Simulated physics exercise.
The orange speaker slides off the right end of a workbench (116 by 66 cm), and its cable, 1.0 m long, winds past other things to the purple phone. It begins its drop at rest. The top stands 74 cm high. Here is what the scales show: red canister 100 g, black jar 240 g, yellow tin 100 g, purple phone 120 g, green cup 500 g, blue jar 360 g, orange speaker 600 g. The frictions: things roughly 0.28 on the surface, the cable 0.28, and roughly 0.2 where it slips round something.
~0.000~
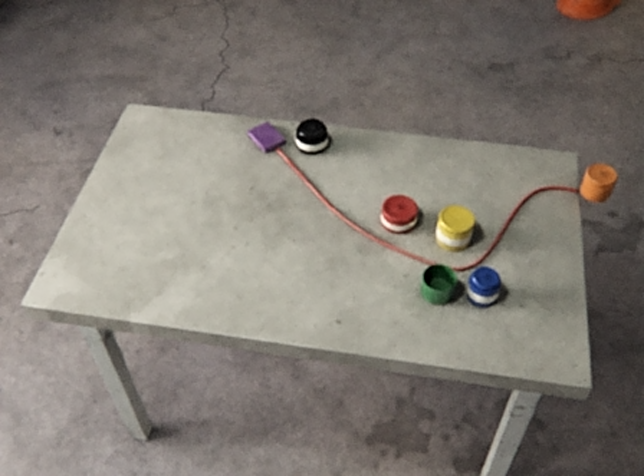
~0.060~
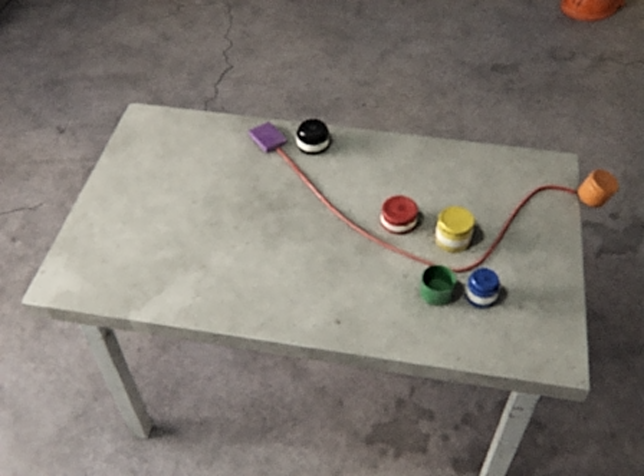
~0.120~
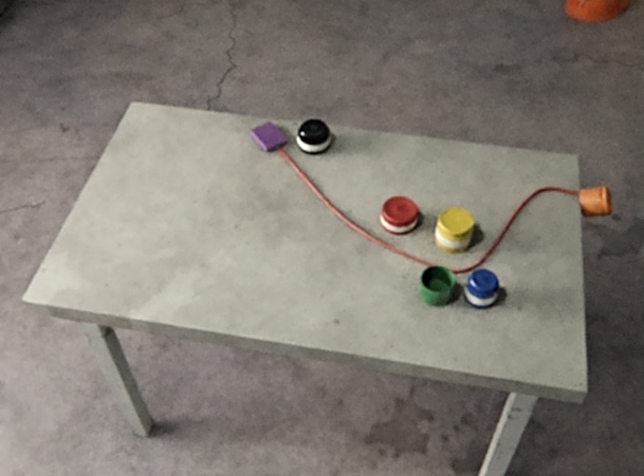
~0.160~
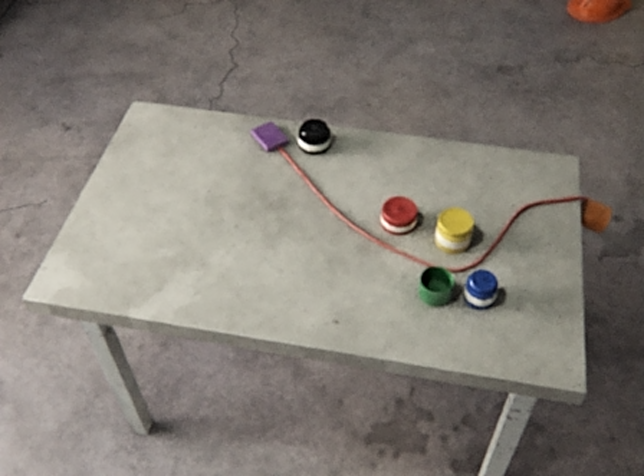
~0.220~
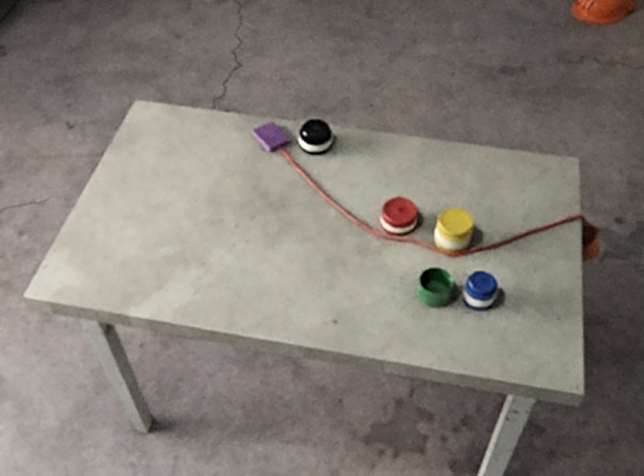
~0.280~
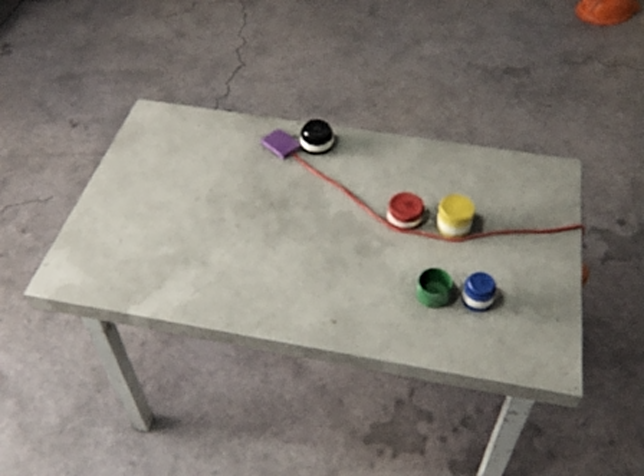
Orange cylinder tipping off the right end of a workbench, pulling its red cable straighter against the red and yellow containers and shifting a purple block.
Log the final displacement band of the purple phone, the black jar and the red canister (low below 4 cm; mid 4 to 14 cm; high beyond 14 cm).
Log: Purple phone high, black jar low, red canister high.
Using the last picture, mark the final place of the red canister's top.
The top finishes roughly at pixel (457, 136) of the last view.
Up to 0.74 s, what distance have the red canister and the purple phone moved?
Red canister 30 cm, purple phone over the edge.
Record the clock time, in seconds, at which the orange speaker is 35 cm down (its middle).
0.34 s.
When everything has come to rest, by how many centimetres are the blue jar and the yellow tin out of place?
About: Blue jar 0 cm, yellow tin over the edge.
At 0.5 s, the cable's tail end at (456, 221); purple phone 52 cm off its start, red canister 23 cm off its start, yellow tin 30 cm off its start.
At 0.7 s, the cable has left the top; purple phone over the edge, red canister 29 cm off its start, yellow tin over the edge.
At 1.0 s, the cable has left the top; purple phone over the edge, red canister 29 cm off its start at (457, 136), yellow tin over the edge.
At 1.2 s, the cable has left the top; purple phone over the edge, red canister 29 cm off its start, yellow tin over the edge.
At 2.4 s, the cable has left the top; purple phone over the edge, red canister 29 cm off its start at (457, 136), black jar 1 cm off its start at (319, 128), yellow tin over the edge.
